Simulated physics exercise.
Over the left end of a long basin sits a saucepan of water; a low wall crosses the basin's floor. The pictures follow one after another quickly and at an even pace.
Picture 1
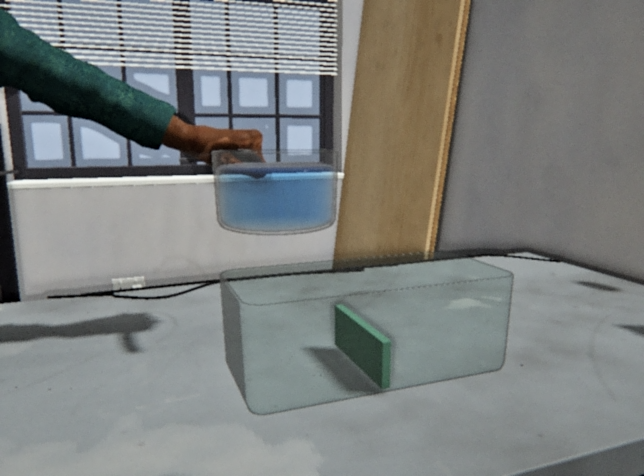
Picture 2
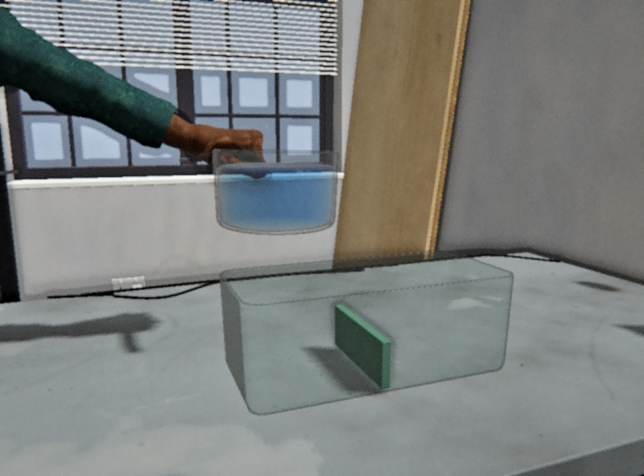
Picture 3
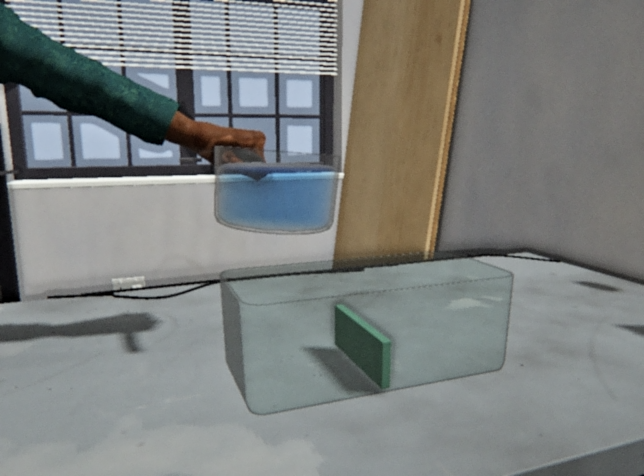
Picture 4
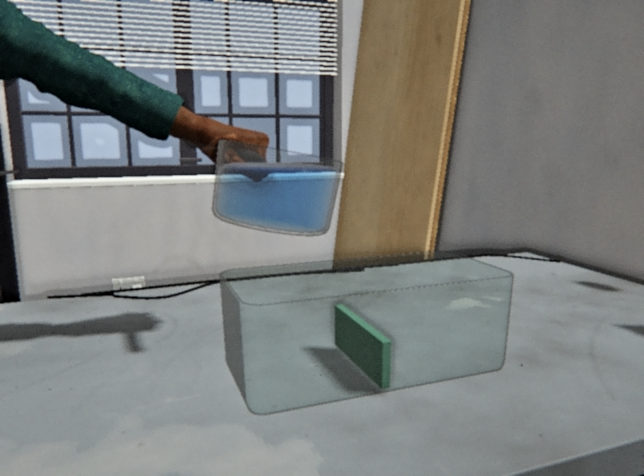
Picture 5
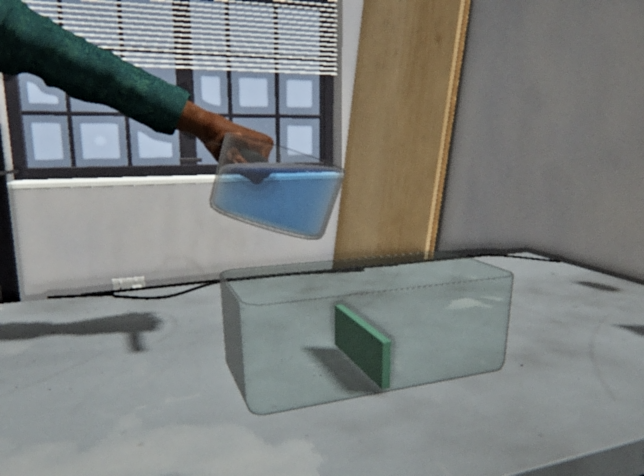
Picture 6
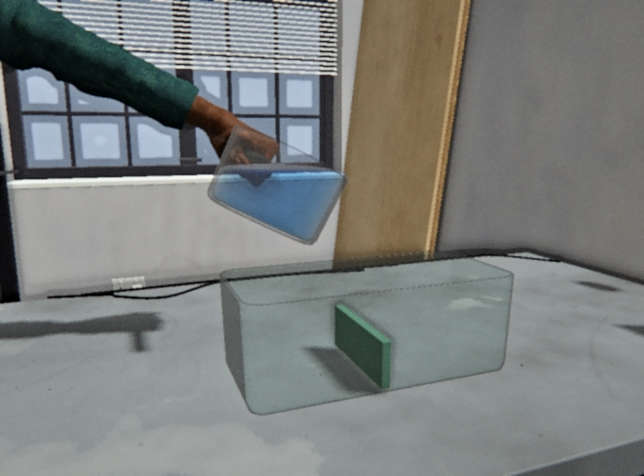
A hand tilts a clear container of blue water rightward above a long transparent basin.
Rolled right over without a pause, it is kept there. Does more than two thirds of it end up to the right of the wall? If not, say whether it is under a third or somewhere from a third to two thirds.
Highest of three bands.
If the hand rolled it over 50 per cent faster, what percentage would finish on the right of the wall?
Around 75 percent ends up there.
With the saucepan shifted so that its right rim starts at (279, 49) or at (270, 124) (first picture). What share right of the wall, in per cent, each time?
You'd get 40 percent from the first and 0 percent from the second.
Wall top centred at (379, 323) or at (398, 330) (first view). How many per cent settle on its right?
The first position gives around 50 percent, the second around 15 percent.
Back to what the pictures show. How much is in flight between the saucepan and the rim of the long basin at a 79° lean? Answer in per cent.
30 %.
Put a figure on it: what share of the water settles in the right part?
About 75 per cent.
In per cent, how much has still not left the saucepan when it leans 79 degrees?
Amount still in: Approx. 50 %.
A moment on, the saucepan is tipped on its side and 48 per cent is still to pour, 1 is left of the wall and 22 right of it.
Next, the saucepan is tipped on its side and 14 per cent is still to pour, 9 is left of the wall and 70 right of it.
Then the saucepan is tipped on its side and 4 per cent is still to pour, 17 is left of the wall and 77 right of it.
Later the saucepan is tipped on its side and 1 per cent is still to pour, 21 is left of the wall and 77 right of it.
Finally, 22 per cent lies left of the wall, 78 right of it and 1 outside.
